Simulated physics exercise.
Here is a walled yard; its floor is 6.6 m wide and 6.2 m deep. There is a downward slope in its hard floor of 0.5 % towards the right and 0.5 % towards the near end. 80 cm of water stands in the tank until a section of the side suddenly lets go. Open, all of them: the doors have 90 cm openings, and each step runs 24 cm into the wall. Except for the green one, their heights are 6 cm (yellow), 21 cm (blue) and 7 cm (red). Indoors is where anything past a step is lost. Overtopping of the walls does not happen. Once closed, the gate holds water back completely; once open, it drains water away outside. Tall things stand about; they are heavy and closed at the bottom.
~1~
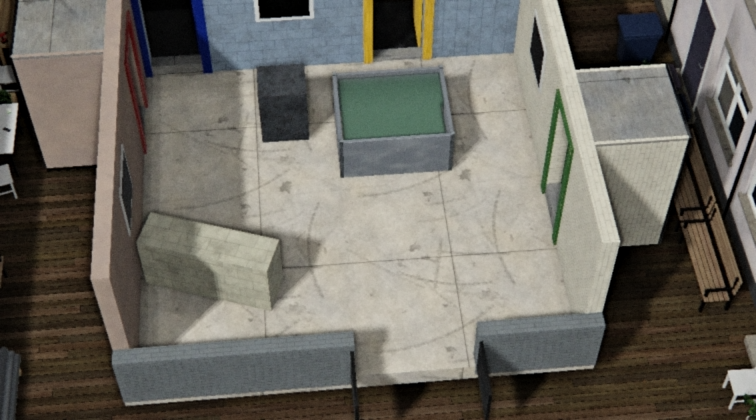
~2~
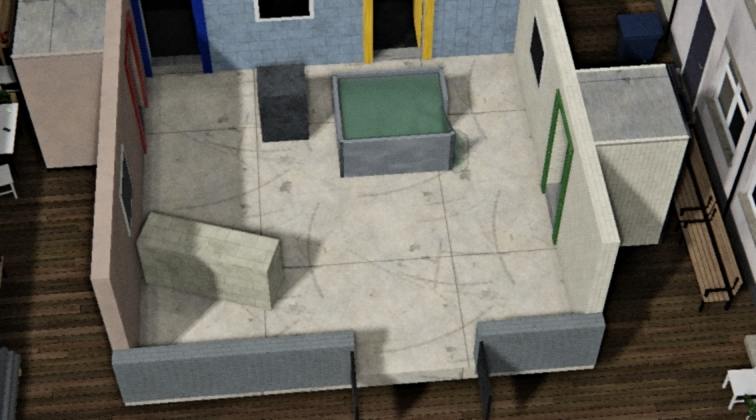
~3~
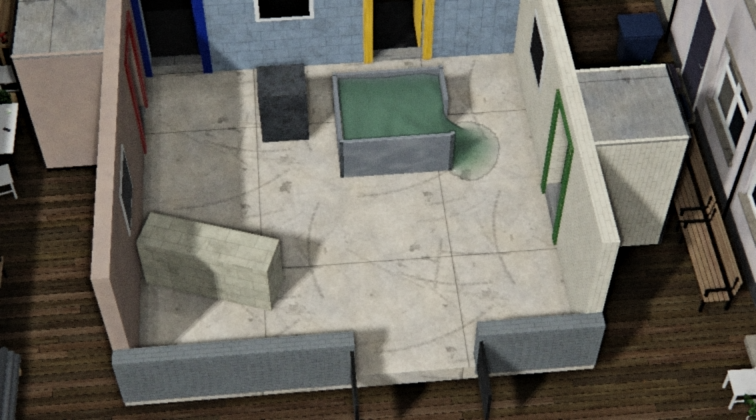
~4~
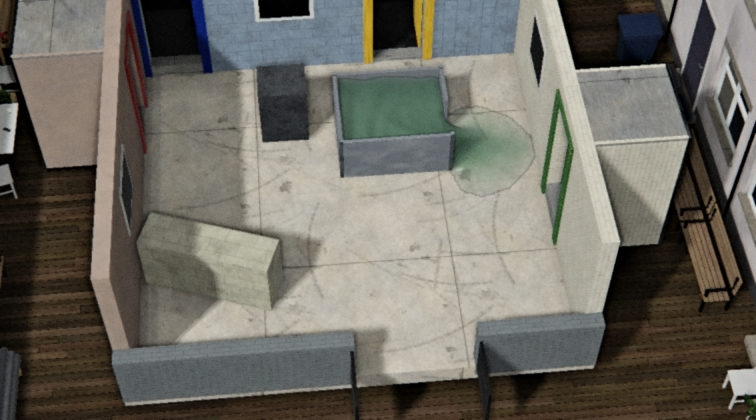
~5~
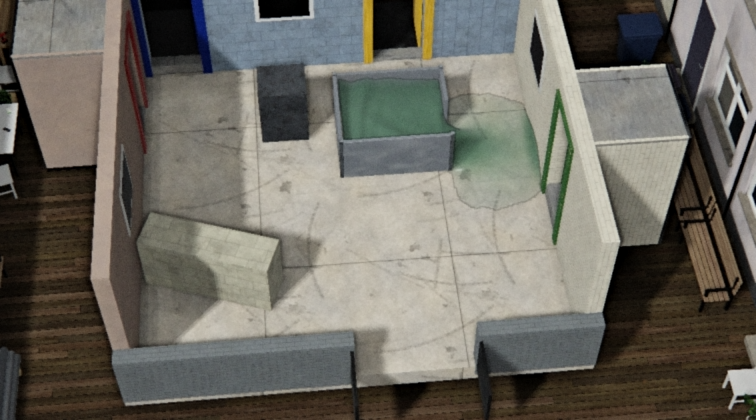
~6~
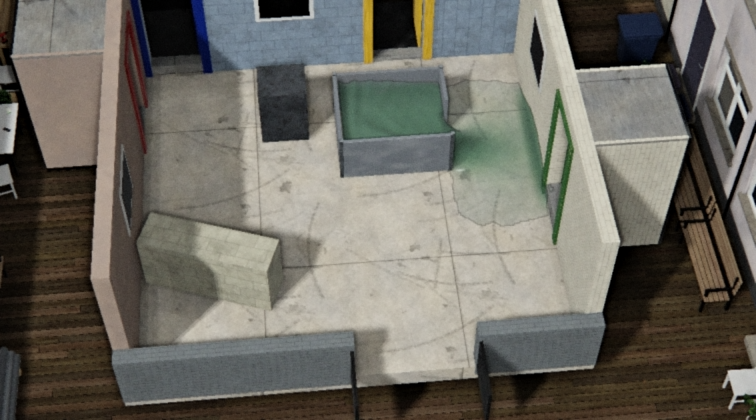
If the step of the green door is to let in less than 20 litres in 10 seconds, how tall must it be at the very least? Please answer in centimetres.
At the very least, close to 15 cm.
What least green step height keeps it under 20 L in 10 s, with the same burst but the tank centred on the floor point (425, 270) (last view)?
Then about 11.5 centimetres at the least.
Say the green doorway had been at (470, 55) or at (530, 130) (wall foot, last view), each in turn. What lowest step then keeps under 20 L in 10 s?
In turn: Roughly 20 cm, roughly 36 cm.
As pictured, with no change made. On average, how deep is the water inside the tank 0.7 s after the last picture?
I'd put it at some 50 centimetres on average.
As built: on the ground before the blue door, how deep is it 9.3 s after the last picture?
Some 6.0 centimetres.
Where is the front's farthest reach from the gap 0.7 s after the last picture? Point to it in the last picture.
Somewhere near the pixel (565, 315).
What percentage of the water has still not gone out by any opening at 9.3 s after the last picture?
Around 88 in a hundred parts remain.
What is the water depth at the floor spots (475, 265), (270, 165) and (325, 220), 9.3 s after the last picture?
Depth: About 3, 2, 3 cm.
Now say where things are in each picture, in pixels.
The tank at (392, 107) is whole and still, 80 cm deep; the green door at (556, 176) is dry, in the first picture.
Water pours out at (446, 138) and has run 0.3 m, to (464, 145); about 9 cm deep outside, 80 cm at the back, in the second picture.
The front is at (494, 151), 0.8 m from the gap at (446, 140); 0.7 m2 of floor is wet, 80 cm left at the back, in the third picture.
The gap is at (446, 142), the front 1.5 m out at (532, 149); the back of the tank holds 75 cm, in the fourth picture.
The front is at (540, 185), 1.6 m from the gap at (446, 141); 3.0 m2 of floor is wet, 68 cm left at the back, in the fifth picture.
Water pours out at (446, 141) and has run 1.8 m, to (546, 210); about 6 cm deep outside, 71 cm at the back; the green door at (556, 176), 2.1 m from the gap, is still 0.1 m from the nearest water, in the sixth picture.
Then, 0.7 s after the last picture water covers 15 % of the floor, deepest (46 cm) near (528, 146); 24 cm at the green door, 0 litres in over its 26 cm step.
Then, 2.3 s after the last picture water covers 35 % of the floor, deepest (28 cm) near (528, 146); 14 cm at the green door, 0 litres in over its 26 cm step.
Then, 9.3 s after the last picture water covers 95 % of the floor, deepest (9 cm) near (225, 371); 5 cm at the green door, 0 litres in over its 26 cm step.
At the green door as built, the water peaked near 24 cm, 0.7 s after the last picture.
With a step of 12 cm, 37 litres would have come in within the 10 s; with 16.5 cm, 14 litres. So under 20 litres takes about 15 cm.
